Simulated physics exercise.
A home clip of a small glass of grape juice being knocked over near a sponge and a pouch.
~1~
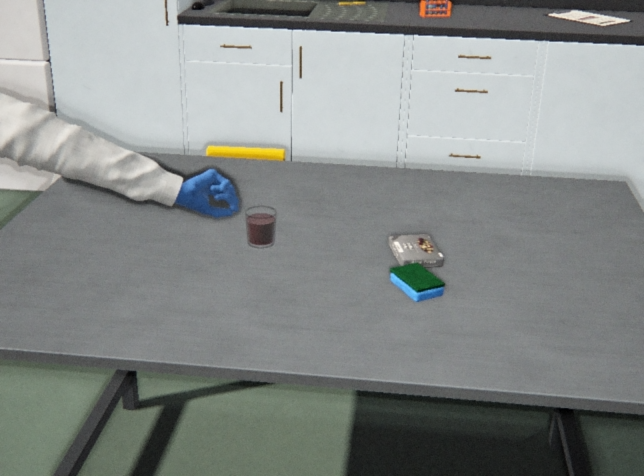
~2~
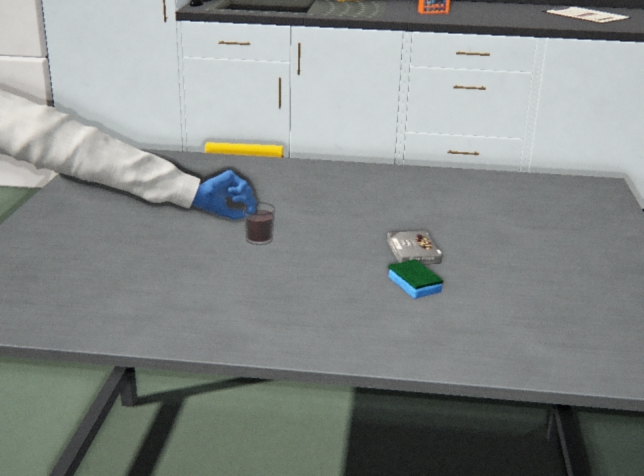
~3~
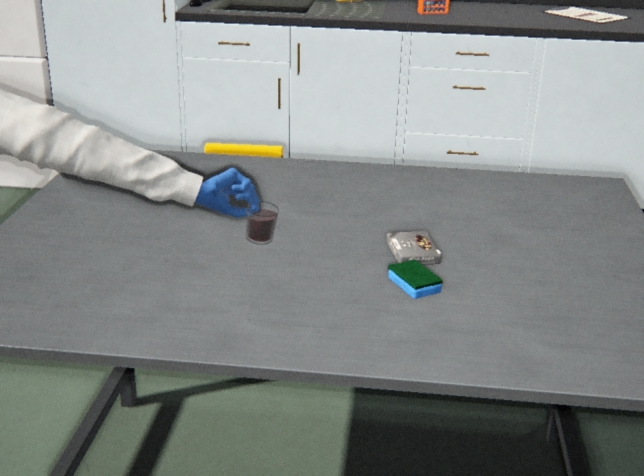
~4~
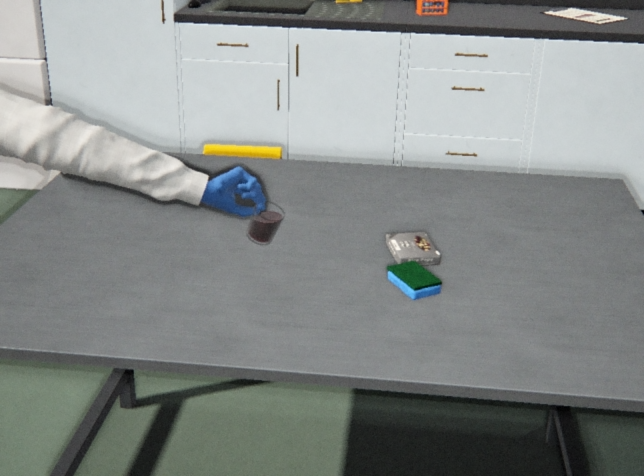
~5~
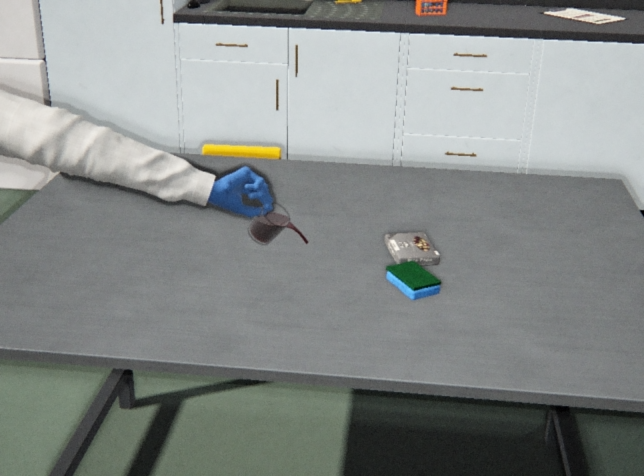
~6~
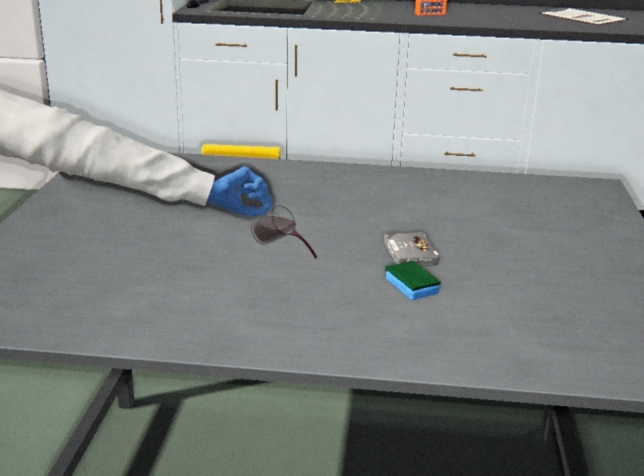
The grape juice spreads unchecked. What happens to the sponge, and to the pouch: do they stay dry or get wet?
The sponge gets wet. The pouch gets wet.
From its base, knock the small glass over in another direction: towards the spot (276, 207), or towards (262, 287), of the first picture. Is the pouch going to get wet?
Toward the first spot it is missed, and toward the second it is missed.
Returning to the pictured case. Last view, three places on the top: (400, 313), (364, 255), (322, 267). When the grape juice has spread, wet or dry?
Spot one ends up in the spill, spot two in the spill, spot three in the spill.
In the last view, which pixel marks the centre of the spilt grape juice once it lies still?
Around (378, 287).
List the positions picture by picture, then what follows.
It stands upright; small glass (261, 226) about three quarters full; sponge (418, 275); pouch (416, 246), in the first picture.
Pushed off balance; small glass about three quarters full, surface at (259, 216), in the second picture.
Pushed off balance; small glass (262, 222) about three quarters full; pouch (414, 243), in the third picture.
Pushed off balance; small glass (265, 222) tipped 25°; sponge (415, 273), in the fourth picture.
Pushed off balance; small glass (269, 223) tipped 35°, in the fifth picture.
It is falling; small glass (273, 225) tipped 55°; sponge (413, 274); pouch (412, 244), in the sixth picture.
Shortly, the puddle covers about as much as a plate; the sponge is soaking at its edge; the pouch is soaking at its edge.
At the finish, the puddle covers about as much as a tray; the sponge is soaking at its edge; the pouch is soaking at its edge.
